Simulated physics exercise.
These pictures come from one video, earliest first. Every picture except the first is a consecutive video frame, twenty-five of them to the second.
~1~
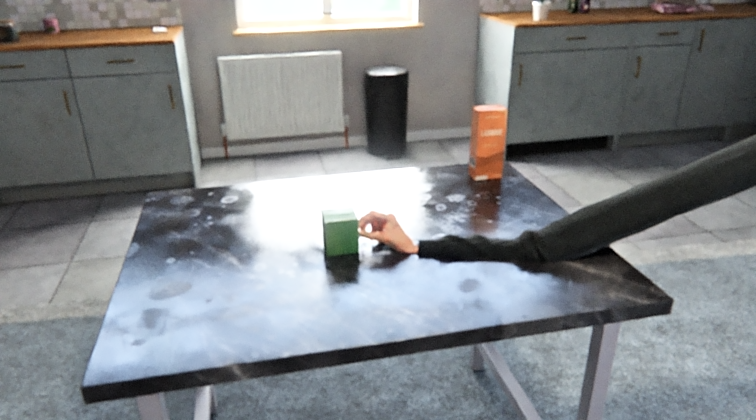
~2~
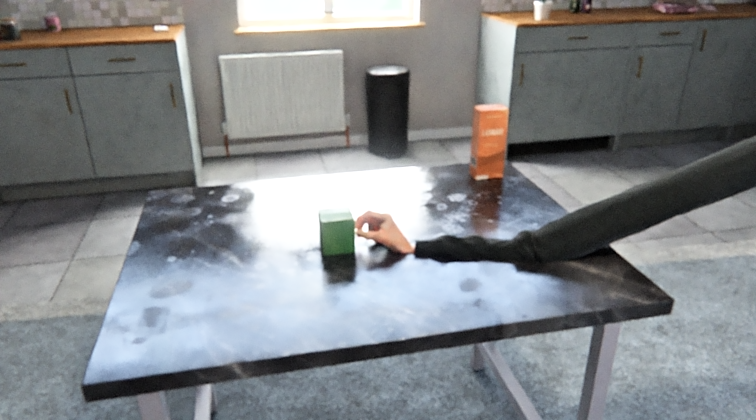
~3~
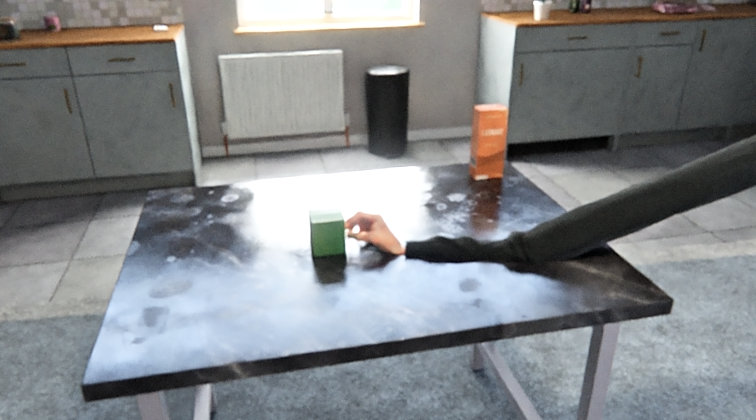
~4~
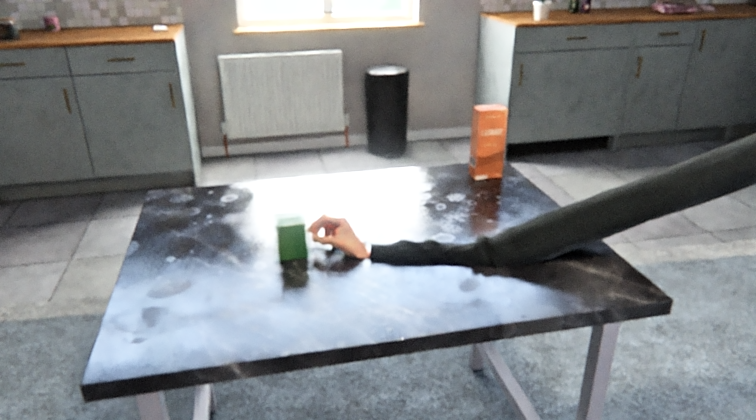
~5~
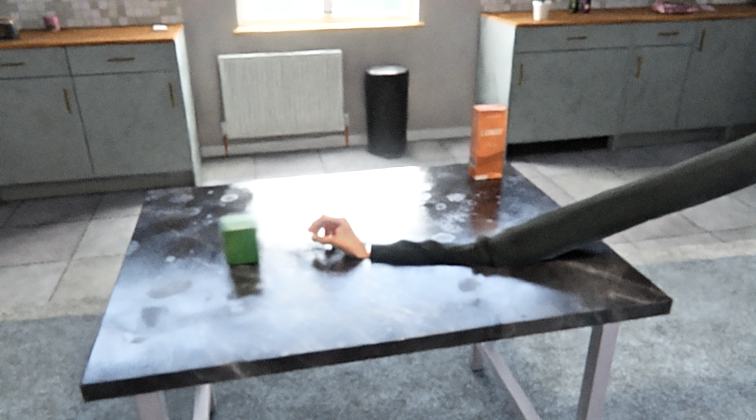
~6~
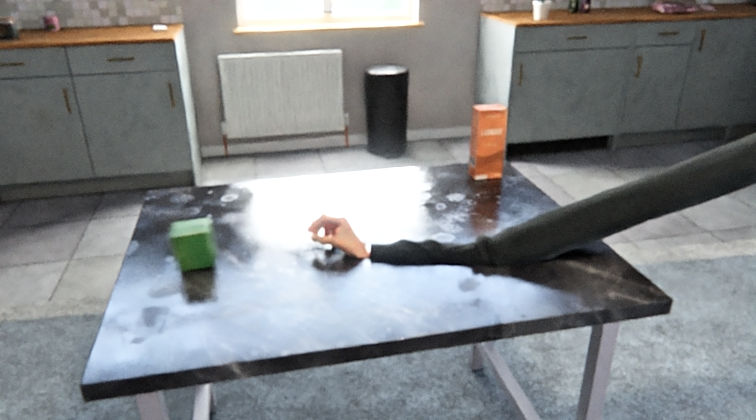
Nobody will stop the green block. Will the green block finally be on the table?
It comes off the table.
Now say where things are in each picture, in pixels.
The first frame shows under the hand; green block (340, 231).
The second frame shows under the hand; green block (337, 231).
The third frame shows under the hand; green block (327, 232).
The fourth frame shows green block (291, 235).
The fifth frame shows green block (242, 239) slid about its own width.
The sixth frame shows green block (194, 245) slid well along.
Then, 0.30 s after the last picture, green block now off the table.
Then, 0.50 s after the last picture, things are still on the move.
By the end, off the table, green block.
